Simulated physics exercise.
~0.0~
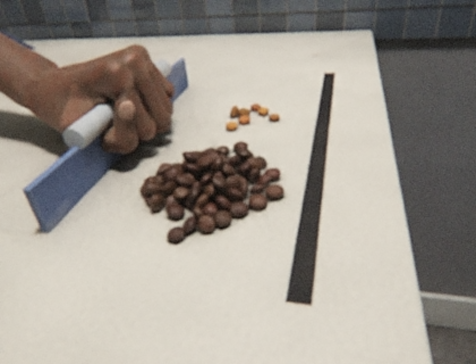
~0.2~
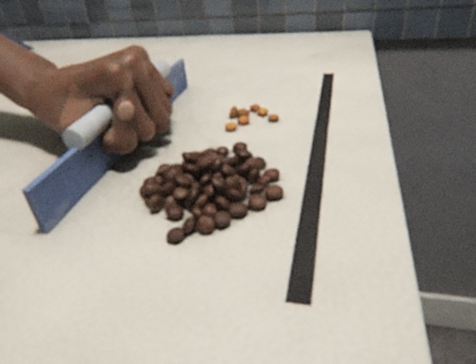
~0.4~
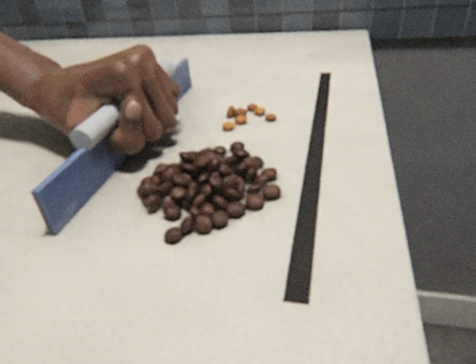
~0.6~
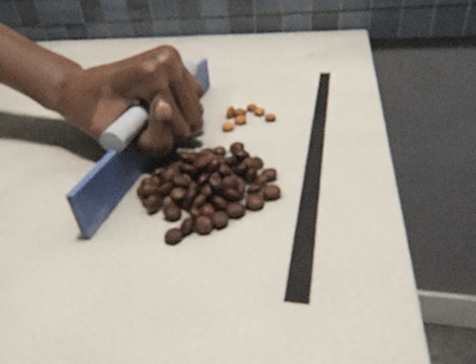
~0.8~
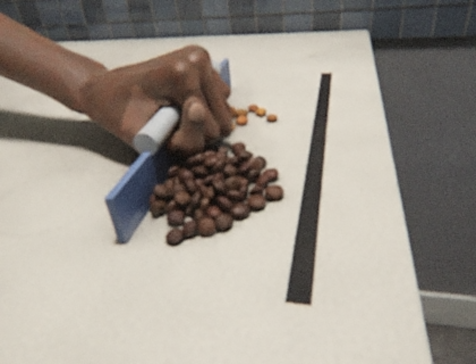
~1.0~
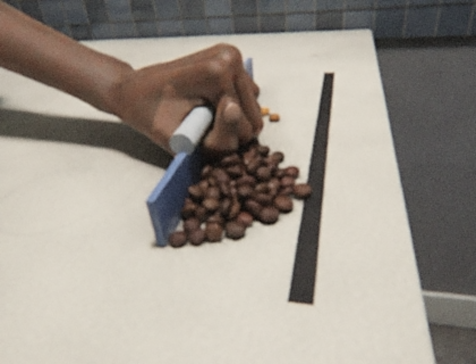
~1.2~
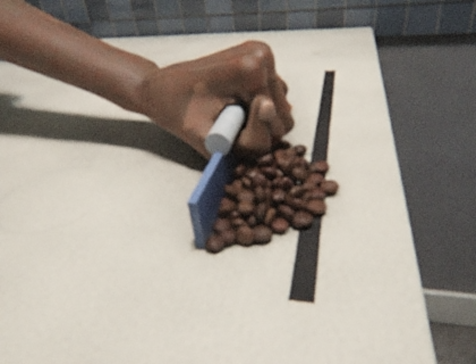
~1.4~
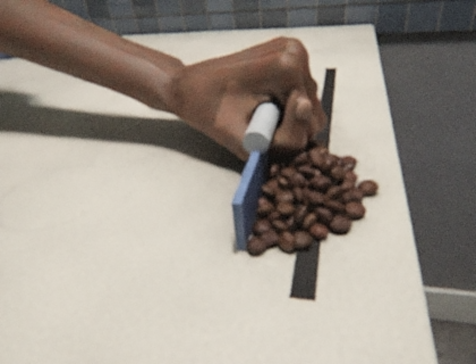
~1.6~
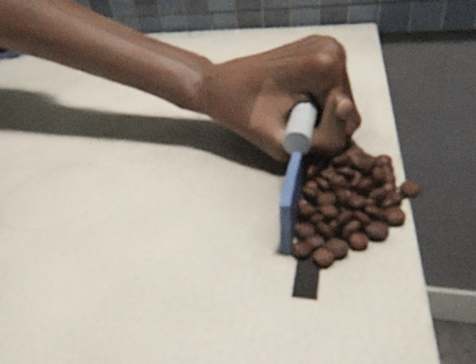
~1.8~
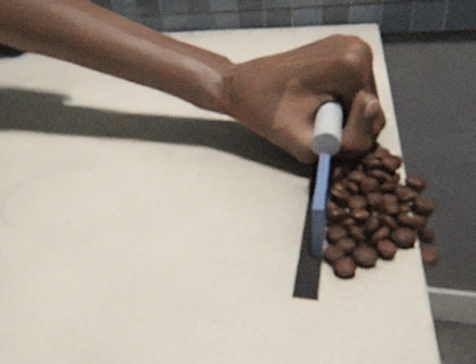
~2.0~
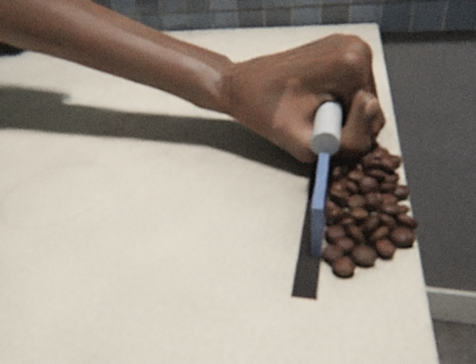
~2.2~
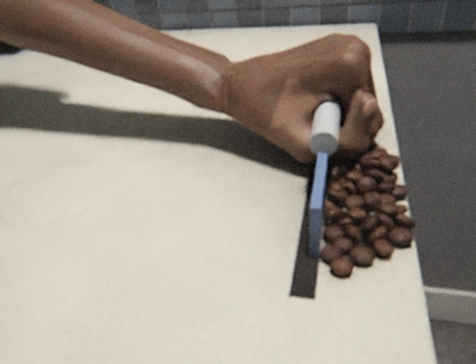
On a pale tabletop beside a tiled wall, a hand grips a blue scraper to the left of a heap of brown, rounded pieces, with a few small orange bits lying behind them. After a brief pause, the hand slides the blade to the right until it meets the brown heap and pushes it along. The arm stretches farther across the table, and the orange bits disappear from view behind the hand. The heap crosses the black tape and reaches the right edge, where some pieces go over. The scraper stops at the tape and stays there, with most of the brown pieces still crowded on the table.
